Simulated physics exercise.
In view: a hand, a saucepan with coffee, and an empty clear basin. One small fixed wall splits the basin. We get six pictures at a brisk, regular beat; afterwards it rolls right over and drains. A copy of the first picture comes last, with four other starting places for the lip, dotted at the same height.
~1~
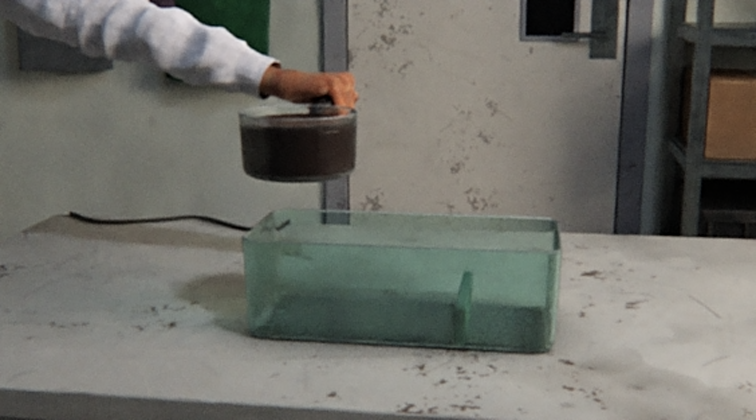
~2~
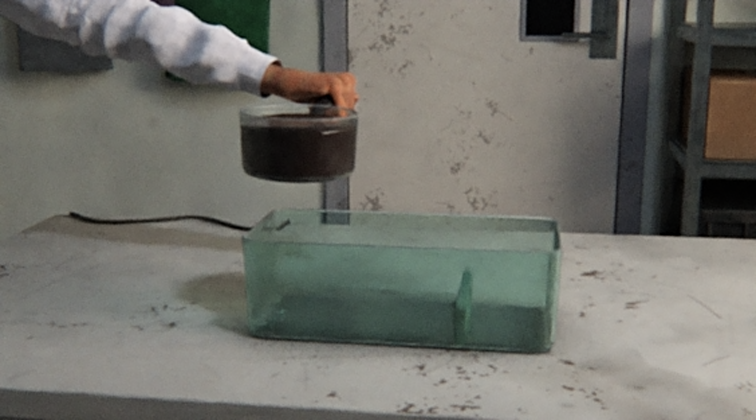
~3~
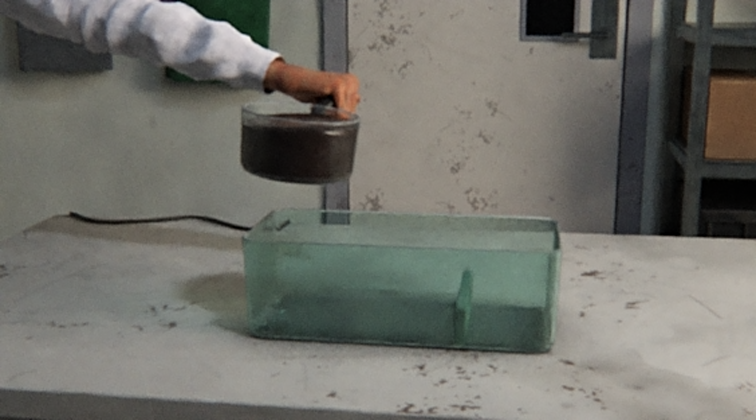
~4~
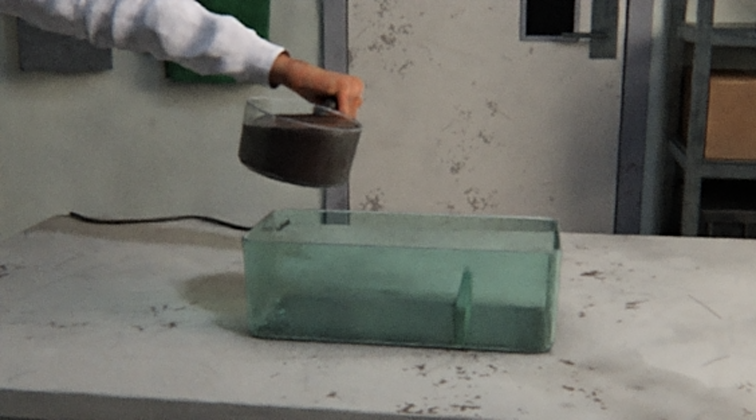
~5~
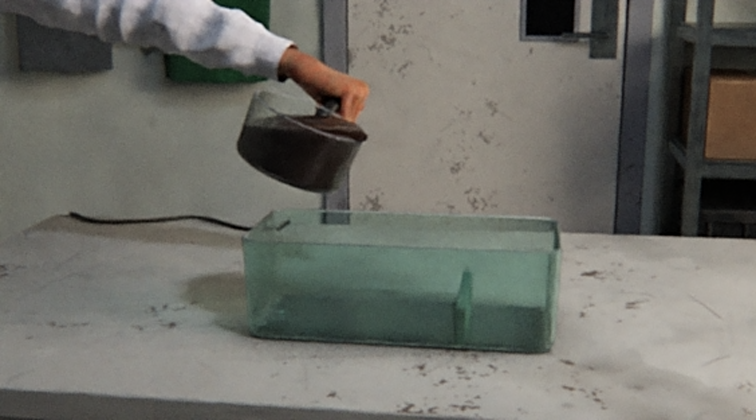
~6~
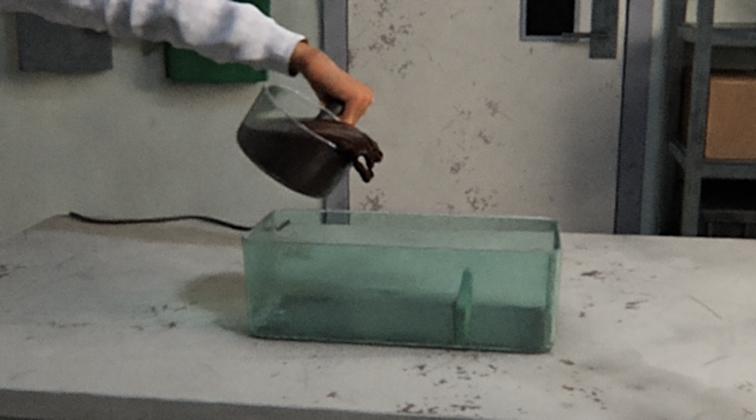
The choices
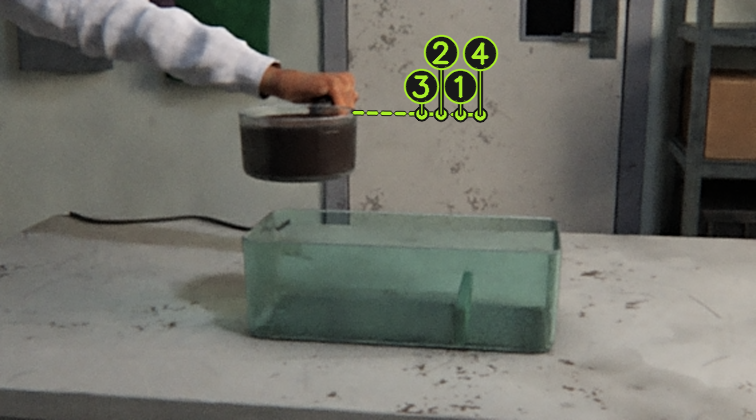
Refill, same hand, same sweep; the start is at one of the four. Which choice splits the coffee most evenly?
Dot 3.
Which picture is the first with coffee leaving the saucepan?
Picture 5.
On the marked copy, 1 at (460, 114); 2 at (441, 114); 3 at (421, 114); 4 at (480, 115).
Choosing 1, about 24 % ends left of the wall and 76 % right of it.
Choosing 2, about 34 % ends left of the wall and 66 % right of it.
Choosing 3, about 46 % ends left of the wall and 53 % right of it.
Choosing 4, about 27 % ends left of the wall and 72 % right of it.
